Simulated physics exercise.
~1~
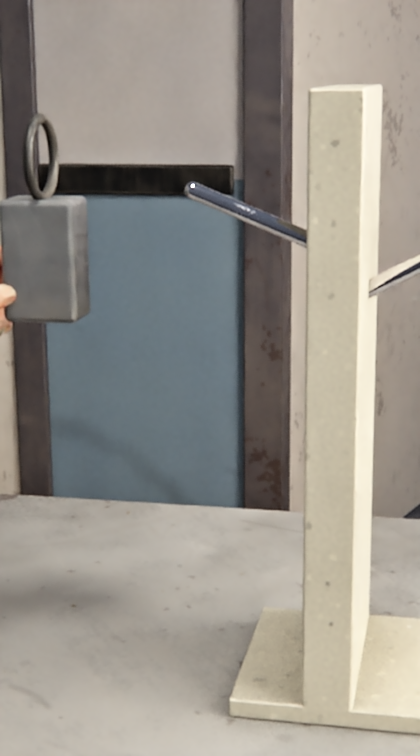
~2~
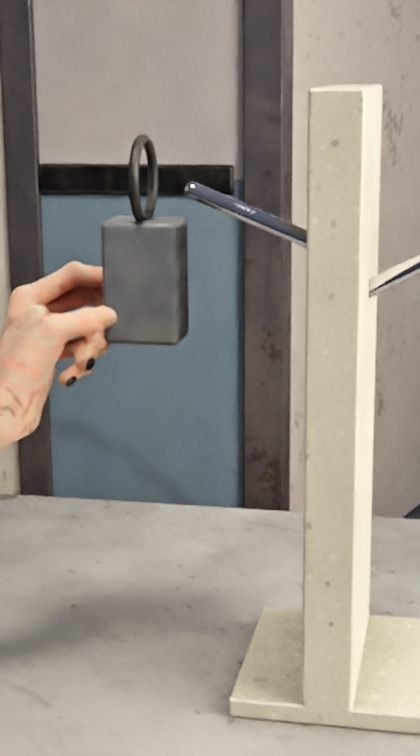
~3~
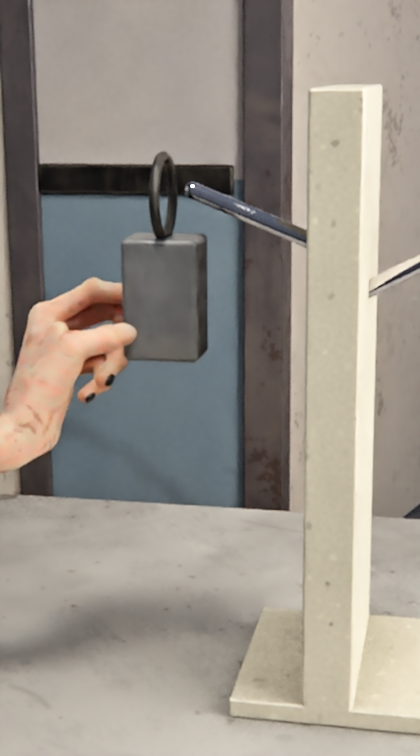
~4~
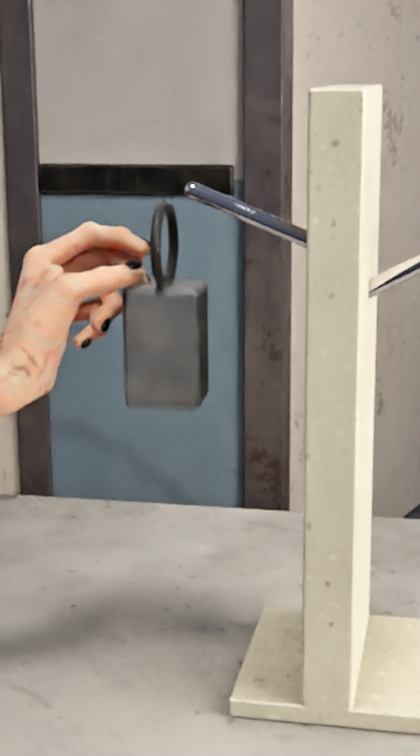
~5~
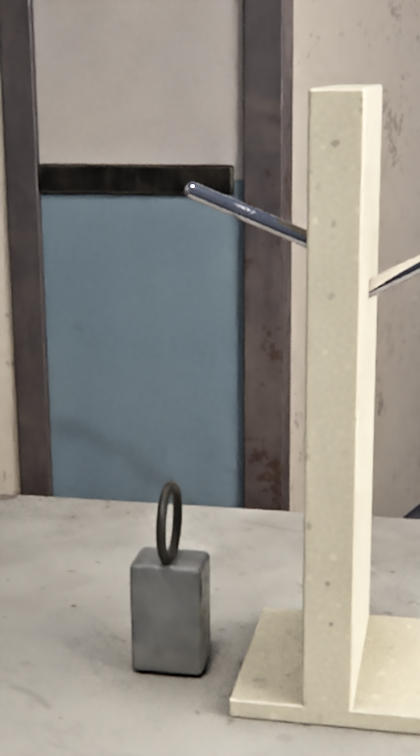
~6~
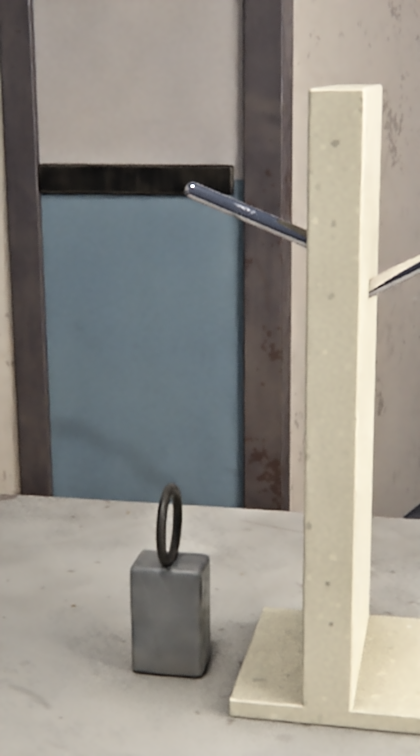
A hand carried a grey block-shaped object with a ring on top toward a peg on a pale stand, then let go beside the peg's tip. The object dropped to the table and stayed upright there, left of the stand.
